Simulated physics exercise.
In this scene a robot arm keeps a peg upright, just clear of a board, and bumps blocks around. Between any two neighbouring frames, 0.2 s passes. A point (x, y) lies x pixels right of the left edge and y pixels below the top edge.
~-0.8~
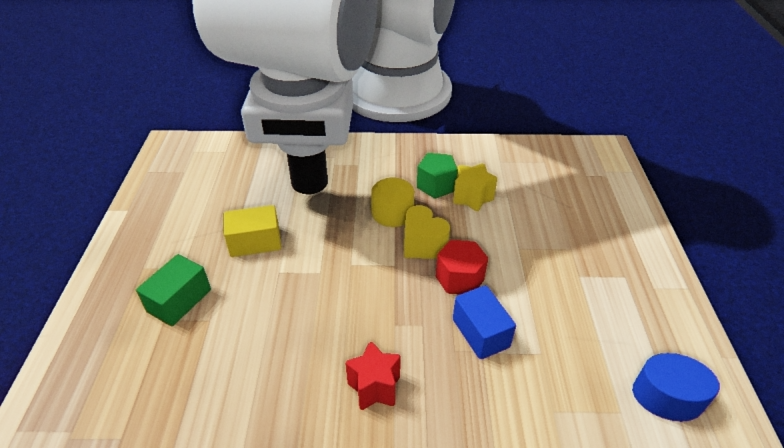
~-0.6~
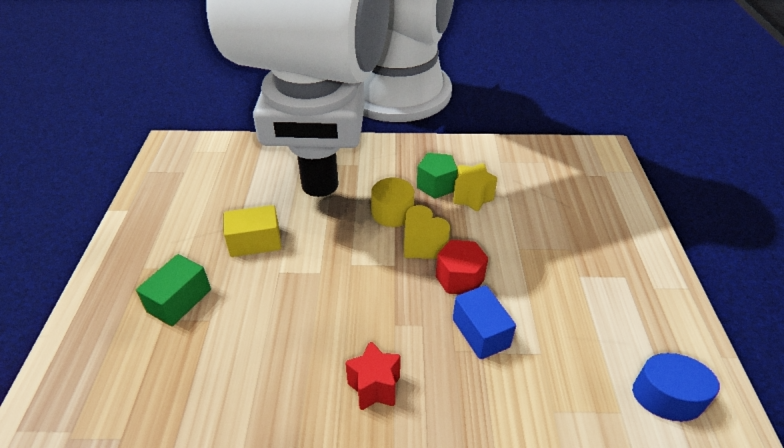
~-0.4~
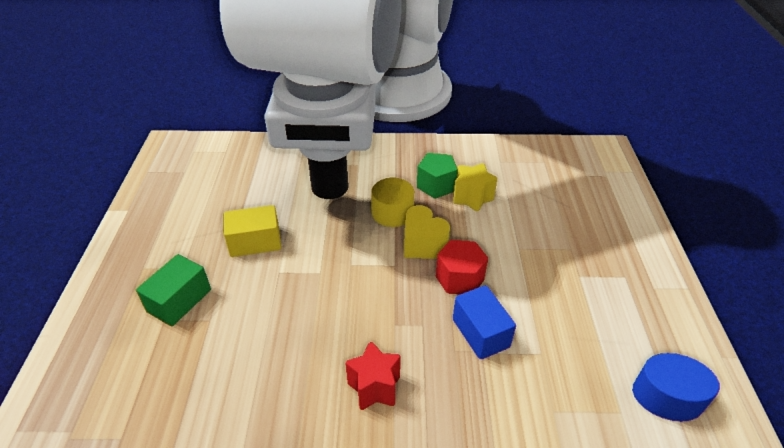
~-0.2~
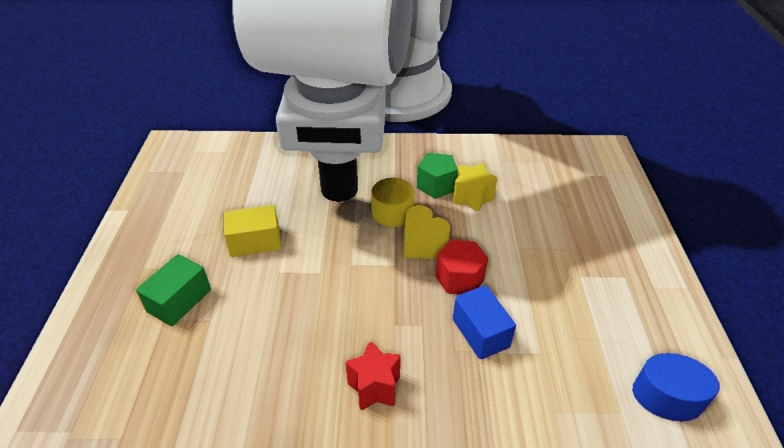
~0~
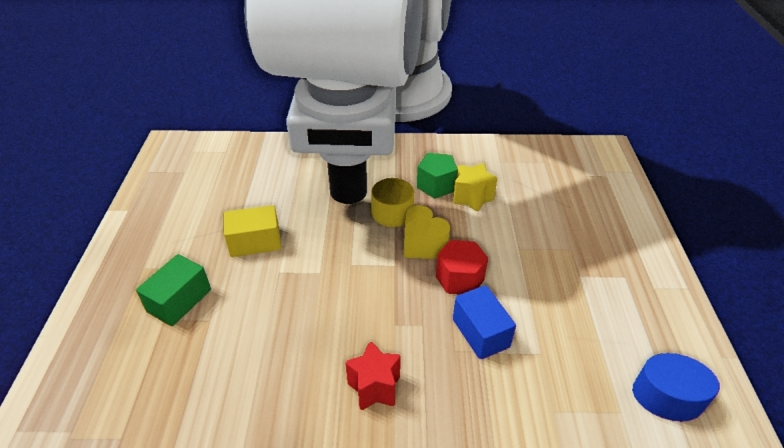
On a light wooden board scattered with yellow, red, green and blue blocks, a robot arm with a black peg glides slowly to the right, drawing near the yellow circular block beside the yellow heart, while every block stays still.
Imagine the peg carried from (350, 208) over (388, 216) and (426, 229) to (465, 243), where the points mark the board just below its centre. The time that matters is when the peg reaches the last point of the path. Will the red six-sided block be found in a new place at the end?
I expect so.
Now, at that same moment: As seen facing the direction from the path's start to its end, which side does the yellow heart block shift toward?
Measured against the direction from start to end, the yellow heart block shifts toward the right-hand side.
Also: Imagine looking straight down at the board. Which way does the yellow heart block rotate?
Clockwise, looking down.
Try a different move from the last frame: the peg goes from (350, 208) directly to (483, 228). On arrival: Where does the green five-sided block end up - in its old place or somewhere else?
By the last moment of the path, the green five-sided block has stayed put.
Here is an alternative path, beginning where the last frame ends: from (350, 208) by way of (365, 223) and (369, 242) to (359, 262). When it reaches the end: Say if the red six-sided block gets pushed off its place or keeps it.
It keeps its position.
On the path given first. One third of the way, peg (388, 200); yellow circular block (429, 193); yellow heart block (430, 226), turned 25° clockwise.
Two thirds of the way, peg (428, 214); yellow circular block (465, 196); yellow heart block (442, 235), turned 50° clockwise; red six-sided block (472, 269), turned 15° anticlockwise; yellow star block (477, 174).
At the end, peg (467, 227); yellow circular block (491, 199); yellow heart block (454, 246), turned 115° clockwise; green five-sided block still; red six-sided block (468, 277), turned 45° anticlockwise; yellow star block (480, 172), turned 20° anticlockwise.
